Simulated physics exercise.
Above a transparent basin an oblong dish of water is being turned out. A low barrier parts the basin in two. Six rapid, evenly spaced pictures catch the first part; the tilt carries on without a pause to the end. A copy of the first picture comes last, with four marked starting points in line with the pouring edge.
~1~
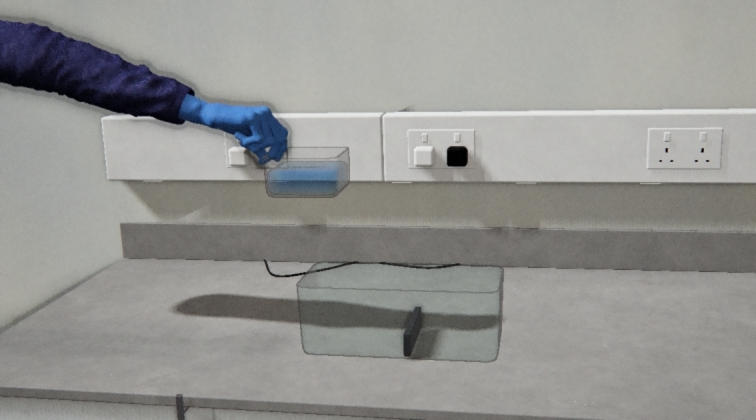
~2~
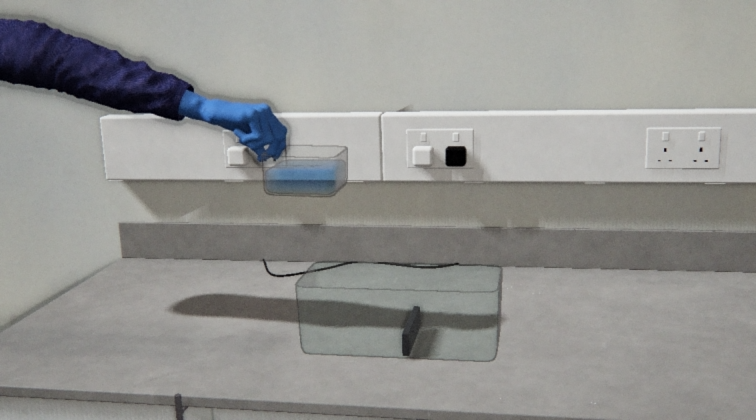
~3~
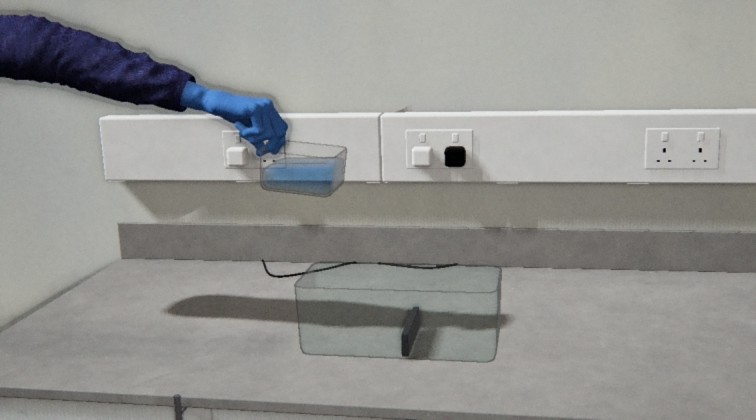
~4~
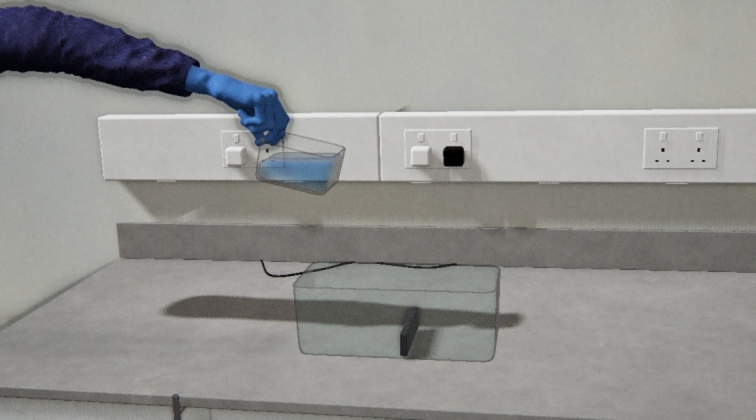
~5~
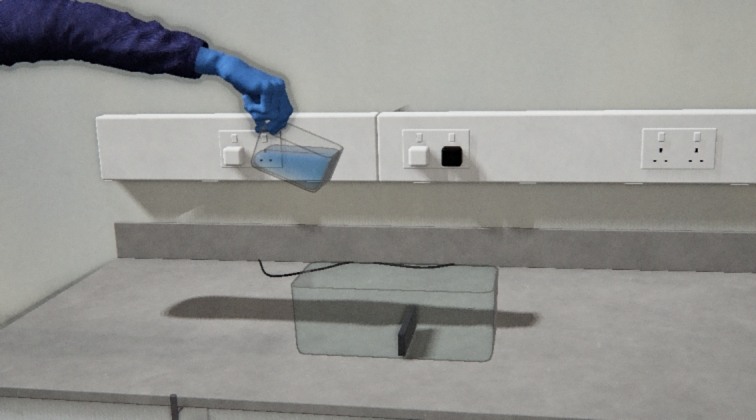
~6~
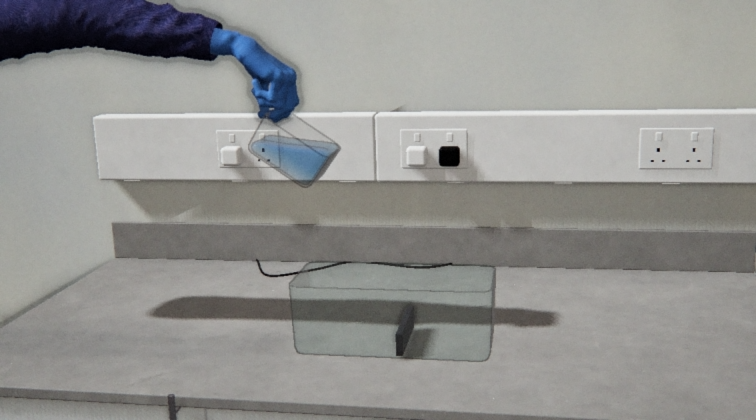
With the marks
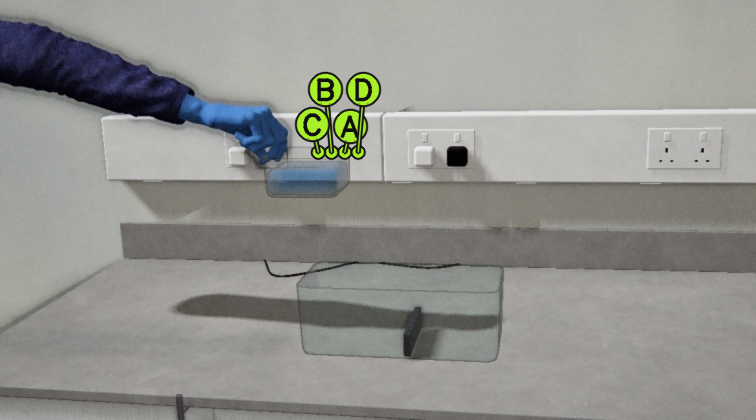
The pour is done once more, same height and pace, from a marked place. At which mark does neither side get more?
Place B does it best.
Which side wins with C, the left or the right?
The left one.
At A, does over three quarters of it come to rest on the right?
No.
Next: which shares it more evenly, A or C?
Here it is place A.
In lime, A at (344, 152); B at (331, 152); C at (318, 152); D at (358, 152).
If A is chosen, about 30 % ends left of the wall and 67 % right of it; 3 % is lost outside.
If B is chosen, about 50 % ends left of the wall and 47 % right of it; 3 % is lost outside.
If C is chosen, about 82 % ends left of the wall and 15 % right of it; 3 % is lost outside.
If D is chosen, about 16 % ends left of the wall and 81 % right of it; 3 % is lost outside.
